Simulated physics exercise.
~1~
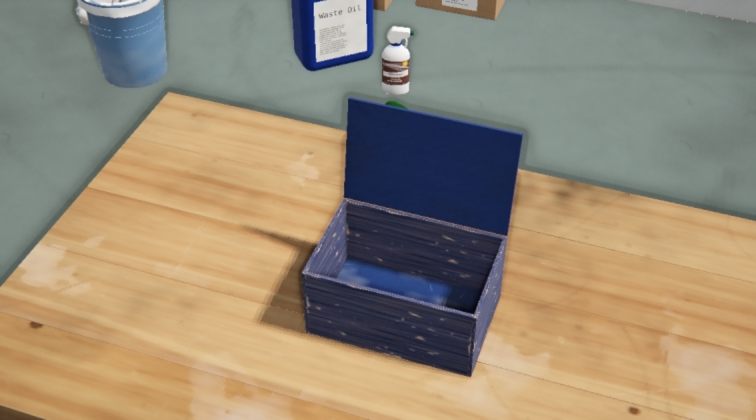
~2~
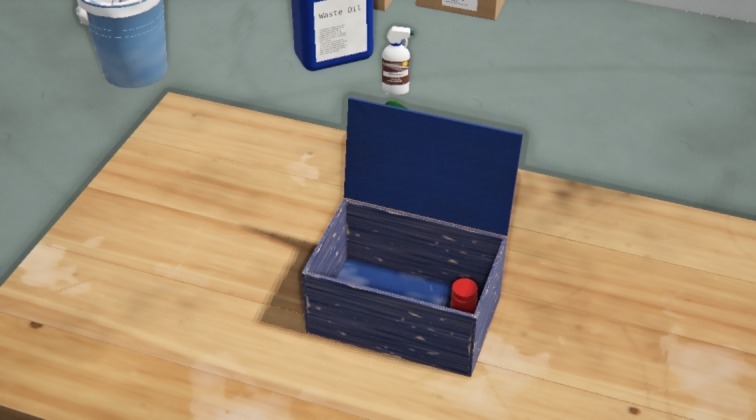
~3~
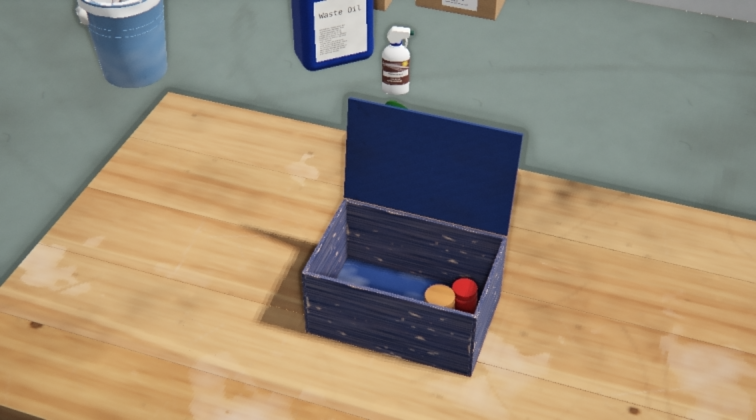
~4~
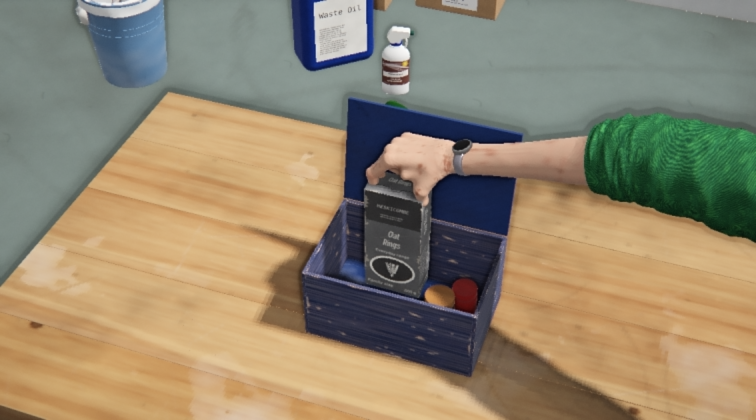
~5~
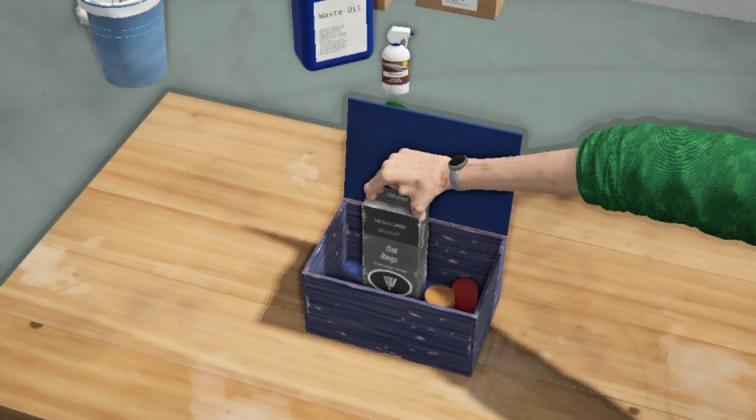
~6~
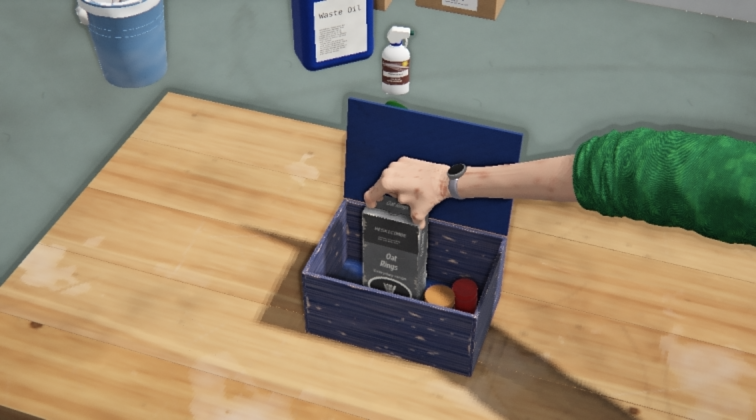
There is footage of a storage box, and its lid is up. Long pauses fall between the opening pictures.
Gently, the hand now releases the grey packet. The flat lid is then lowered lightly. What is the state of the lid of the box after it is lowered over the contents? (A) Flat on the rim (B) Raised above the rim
Raised above the rim.
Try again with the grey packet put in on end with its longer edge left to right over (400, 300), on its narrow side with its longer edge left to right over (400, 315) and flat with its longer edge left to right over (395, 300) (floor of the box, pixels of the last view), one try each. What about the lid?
The first time it is kept open, the next time it goes down completely, and the last time it goes down completely.
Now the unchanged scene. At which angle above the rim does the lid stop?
Angle above rim: About 20°.
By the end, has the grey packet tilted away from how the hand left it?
Result: It leans over.
Then, 1.30 s later than the last frame, lid 80° above the rim.
Then, 1.80 s later than the last frame, lid 45° above the rim; grey packet tilted by 9° near (392, 262).
Then, 2.10 s later than the last frame, lid 22° above the rim; grey packet tilted by 36° near (385, 279).
When it is over, lid 22° above the rim; lying over in the box, grey packet; the other 2 as before. End places, in pixels of the last picture, grey packet near (385, 278).
